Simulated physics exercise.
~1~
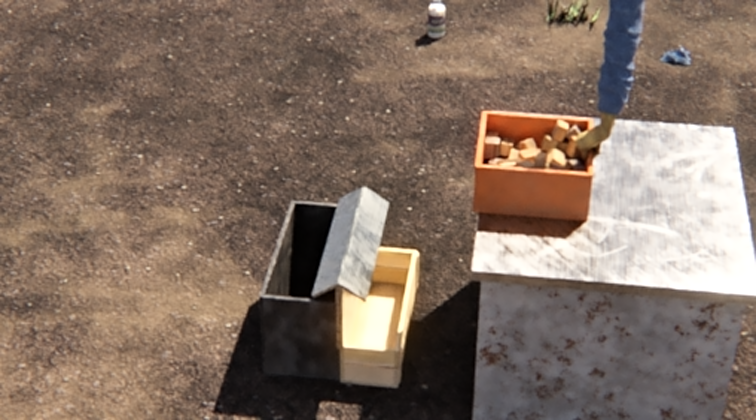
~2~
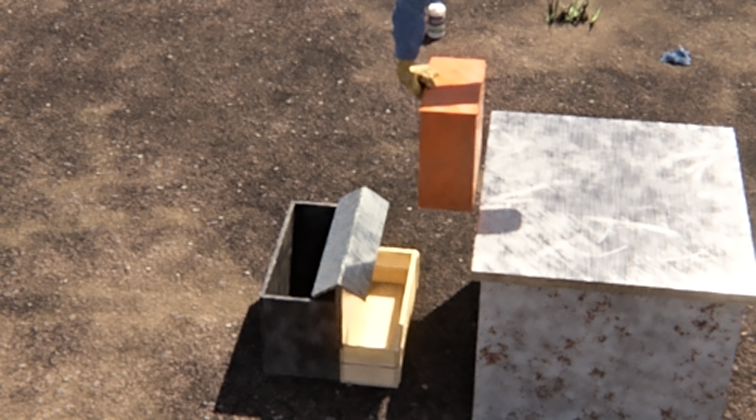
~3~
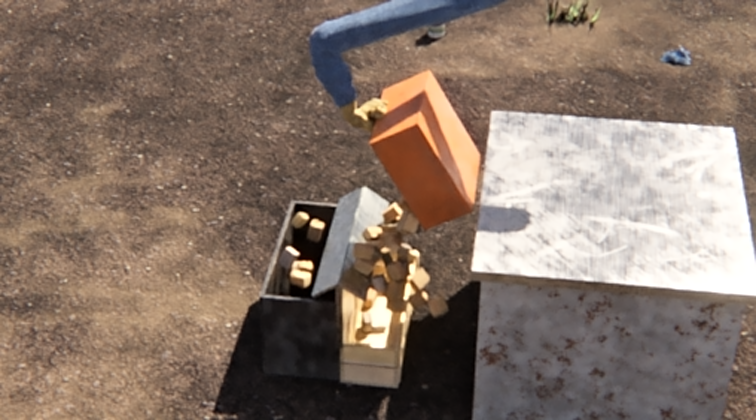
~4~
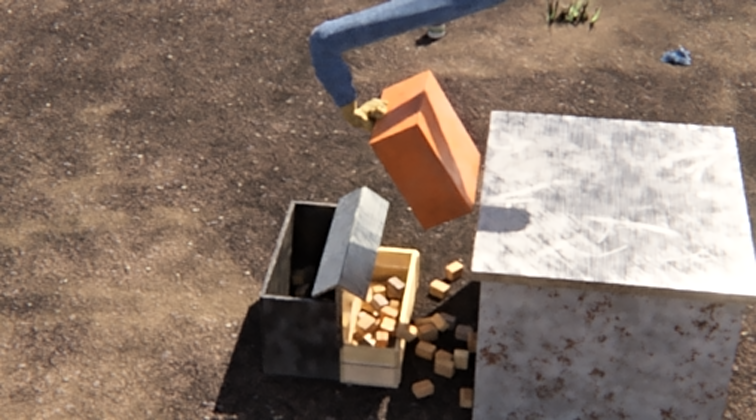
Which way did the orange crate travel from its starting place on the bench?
The orange crate moved to the left, off the bench and toward the two open boxes.
On a patch of dark, bare ground, a gloved hand swung an orange crate off a pale bench and tipped it over, spilling wooden blocks across a small roof-shaped divider into the black box and the wooden box, with several landing on the ground.
